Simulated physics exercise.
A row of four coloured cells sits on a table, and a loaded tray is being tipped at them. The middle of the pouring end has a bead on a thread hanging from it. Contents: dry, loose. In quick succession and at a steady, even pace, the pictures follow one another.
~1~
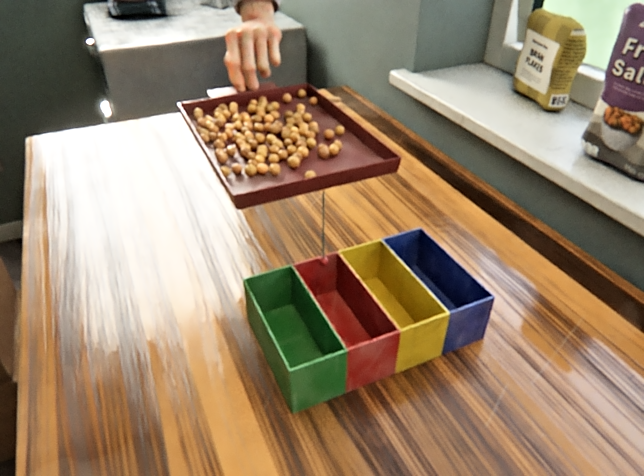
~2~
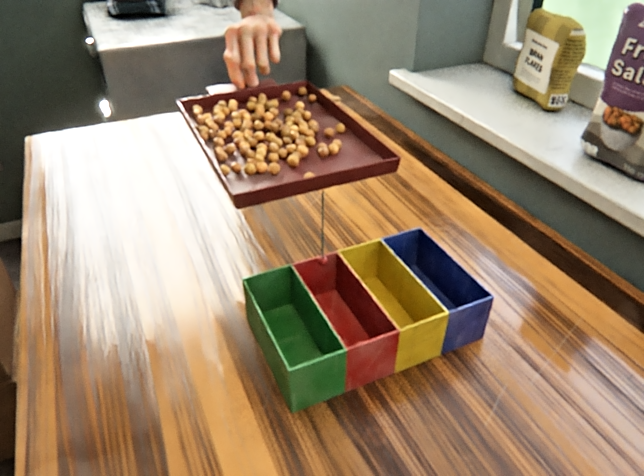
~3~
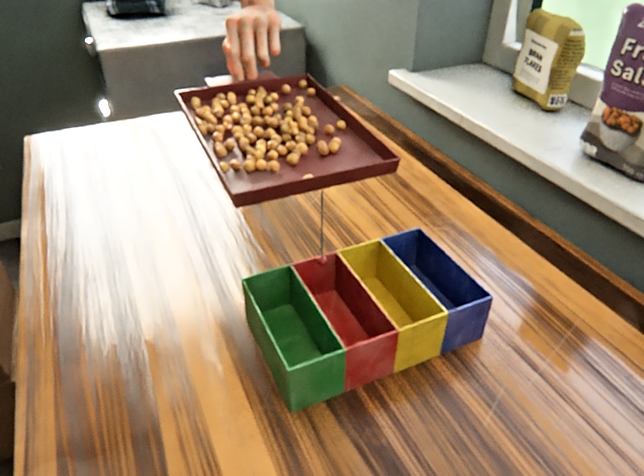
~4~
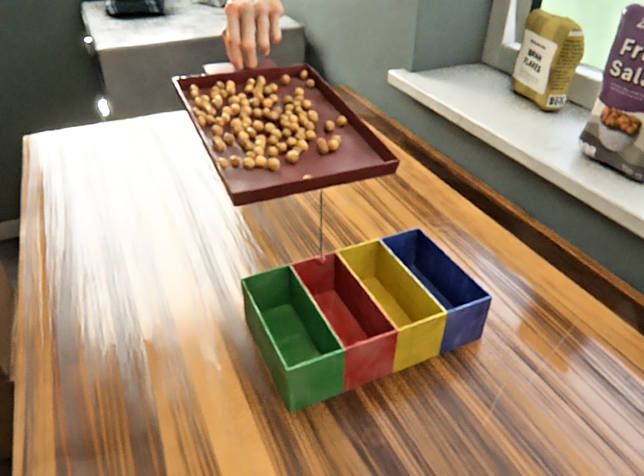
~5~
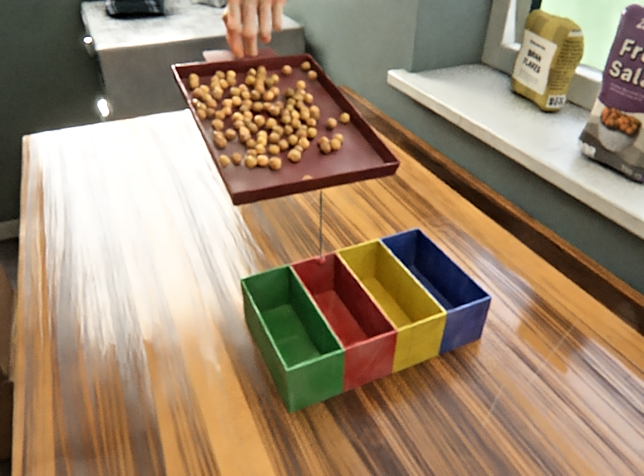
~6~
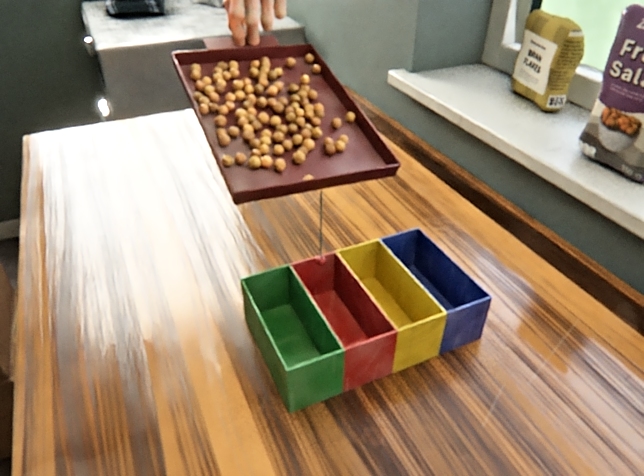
Hand gradually raising the far end of a dark red tray of round wooden beads above green, red, yellow and blue compartments.
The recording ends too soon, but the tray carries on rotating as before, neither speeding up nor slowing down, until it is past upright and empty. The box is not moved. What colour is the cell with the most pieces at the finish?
It is yellow.
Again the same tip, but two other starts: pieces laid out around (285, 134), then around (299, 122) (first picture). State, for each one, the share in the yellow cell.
It would be roughly 50 per cent for the first and roughly 60 per cent for the second.
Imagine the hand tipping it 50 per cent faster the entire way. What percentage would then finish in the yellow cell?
Estimate: Around 40%.
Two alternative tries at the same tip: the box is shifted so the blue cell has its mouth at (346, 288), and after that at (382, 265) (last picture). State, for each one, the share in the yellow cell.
About 10 per cent, then about 30 per cent.
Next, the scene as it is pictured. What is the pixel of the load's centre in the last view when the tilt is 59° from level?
Near the pixel (340, 152).
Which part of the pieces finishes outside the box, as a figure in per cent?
Close to 0 in a hundred.
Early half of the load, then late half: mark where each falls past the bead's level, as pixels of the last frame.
Around (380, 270), followed by around (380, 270).
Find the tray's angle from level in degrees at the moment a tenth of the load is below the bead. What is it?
Roughly 85 degrees at that moment.
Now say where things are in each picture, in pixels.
The first frame shows corners of the pouring end at (235, 194) and (399, 157), level; middle of the load at (259, 128), round wooden beads; bead on its thread at (323, 261); green cell at (319, 378); red cell at (372, 358); yellow cell at (422, 339); blue cell at (468, 322).
The second frame shows corners of the pouring end at (235, 193) and (398, 157), level; middle of the load at (258, 126).
The third frame shows corners of the pouring end at (234, 192) and (398, 158), tipped barely, lowest at the right corner; middle of the load at (257, 121).
The fourth frame shows corners of the pouring end at (234, 192) and (398, 159), tipped a little, lowest at the right corner; middle of the load at (257, 114).
The fifth frame shows corners of the pouring end at (235, 191) and (398, 161), tipped a little, lowest at the right corner; middle of the load at (258, 107).
The sixth frame shows corners of the pouring end at (235, 191) and (399, 163), tipped clearly, lowest at the right corner; middle of the load at (262, 102), nearly all on the move; green cell at (316, 377); red cell at (370, 357); yellow cell at (419, 339); blue cell at (465, 322).
Soon, tray tipped steeply; nearly all on the tray; a stray few in the red cell; a stray few falling or outside the box.
A while on, tray tipped right over; about half on the tray; a small part in the yellow cell; a stray few in the red cell; a stray few in the blue cell; about a third falling or outside the box.
Towards the end, tray tipped past a quarter turn; about half in the yellow cell; about a quarter in the red cell; a small part in the blue cell; a small part in the green cell; a stray few falling or outside the box.
Finally, tray tipped past a quarter turn; about half in the yellow cell; about a quarter in the red cell; a small part in the blue cell; a small part in the green cell; a stray few outside the box.
